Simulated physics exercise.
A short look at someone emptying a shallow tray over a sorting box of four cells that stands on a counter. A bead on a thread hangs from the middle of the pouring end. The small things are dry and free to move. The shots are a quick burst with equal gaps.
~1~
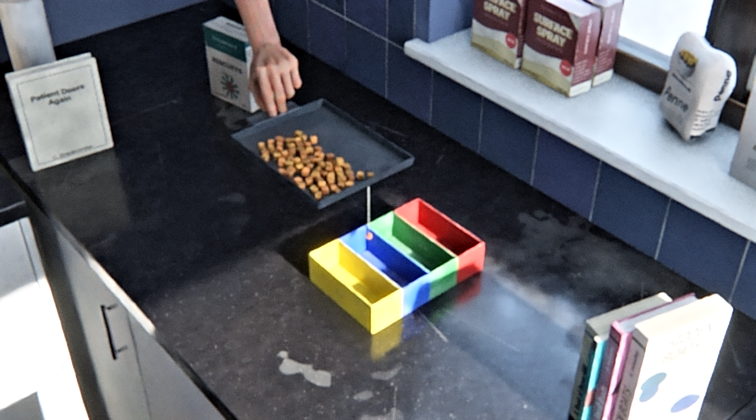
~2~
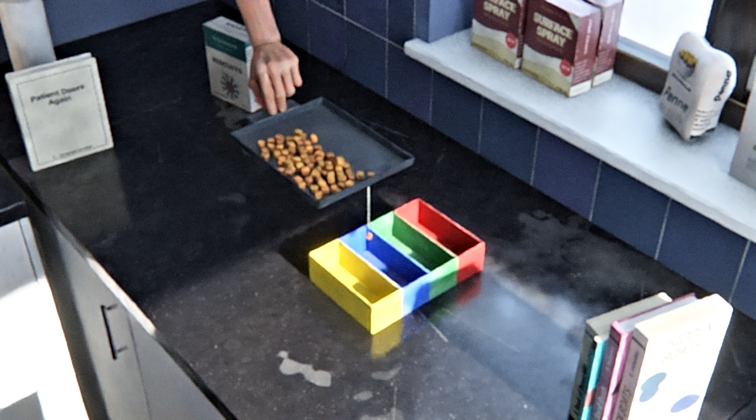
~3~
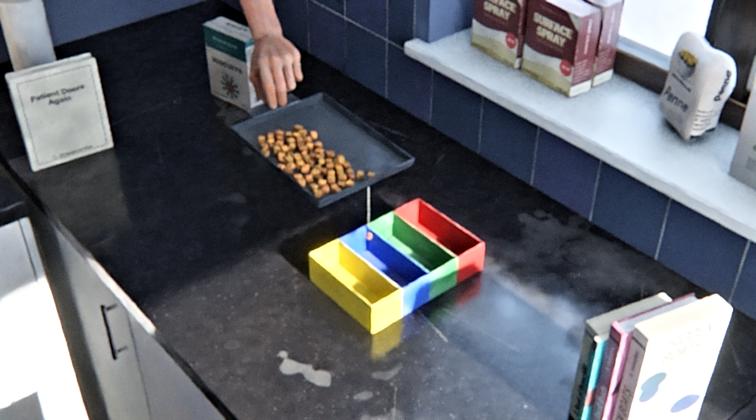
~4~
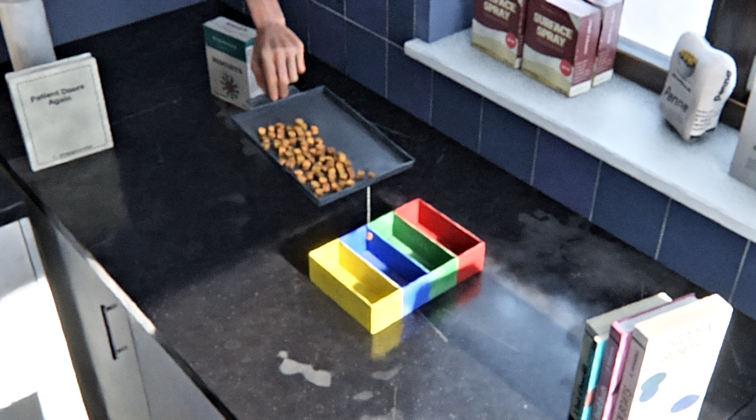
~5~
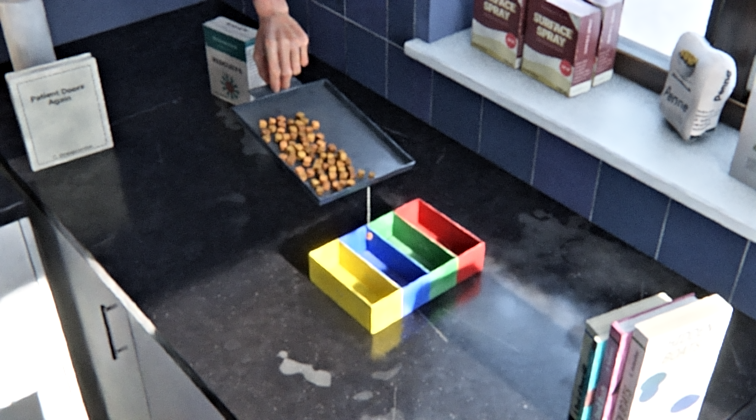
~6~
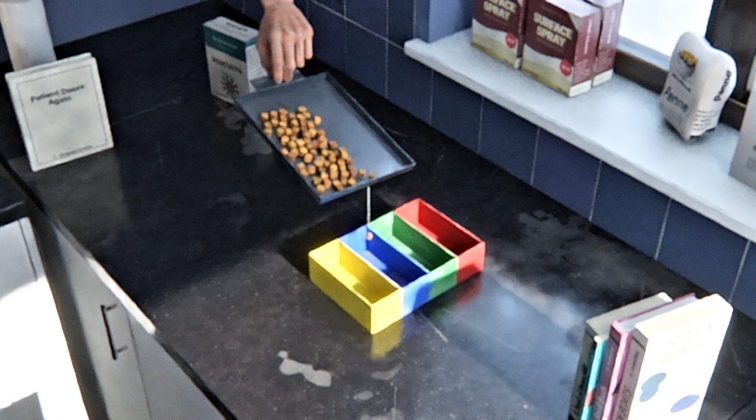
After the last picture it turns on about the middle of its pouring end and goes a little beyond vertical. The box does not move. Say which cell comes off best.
It favours the green compartment.
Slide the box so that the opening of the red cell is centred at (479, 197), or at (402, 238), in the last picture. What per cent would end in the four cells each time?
The first gives 60 %, the second 70 %.
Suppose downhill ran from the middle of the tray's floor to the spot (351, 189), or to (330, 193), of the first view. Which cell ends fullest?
At the first place the cell in yellow, at the second that yellow cell.
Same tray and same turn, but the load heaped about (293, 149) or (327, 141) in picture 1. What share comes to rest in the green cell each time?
First some 50, then 50 per cent.
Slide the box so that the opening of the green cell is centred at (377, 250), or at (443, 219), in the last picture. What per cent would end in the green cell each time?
In turn 30 and 10 in a hundred.
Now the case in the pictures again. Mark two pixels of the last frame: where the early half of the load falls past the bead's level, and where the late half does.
At about (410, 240), then at (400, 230).
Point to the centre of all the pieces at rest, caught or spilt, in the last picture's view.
Around (418, 274).
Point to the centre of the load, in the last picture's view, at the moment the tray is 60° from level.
At about (368, 165).
Just after the last frame, tray tipped steeply; almost all on the tray; about a tenth falling or outside the box.
A moment on, tray tipped right over; the larger part on the tray; about a tenth in the red cell; about a tenth in the green cell; just a few in the yellow cell; just a few in the blue cell.
Further on, tray tipped past a quarter turn; roughly a third in the green cell; roughly a quarter in the blue cell; roughly a quarter in the red cell; about a tenth in the yellow cell; just a few falling or outside the box.
When it is over, tray tipped past a quarter turn; roughly a third in the green cell; roughly a quarter in the blue cell; roughly a quarter in the red cell; about a tenth in the yellow cell; just a few outside the box.
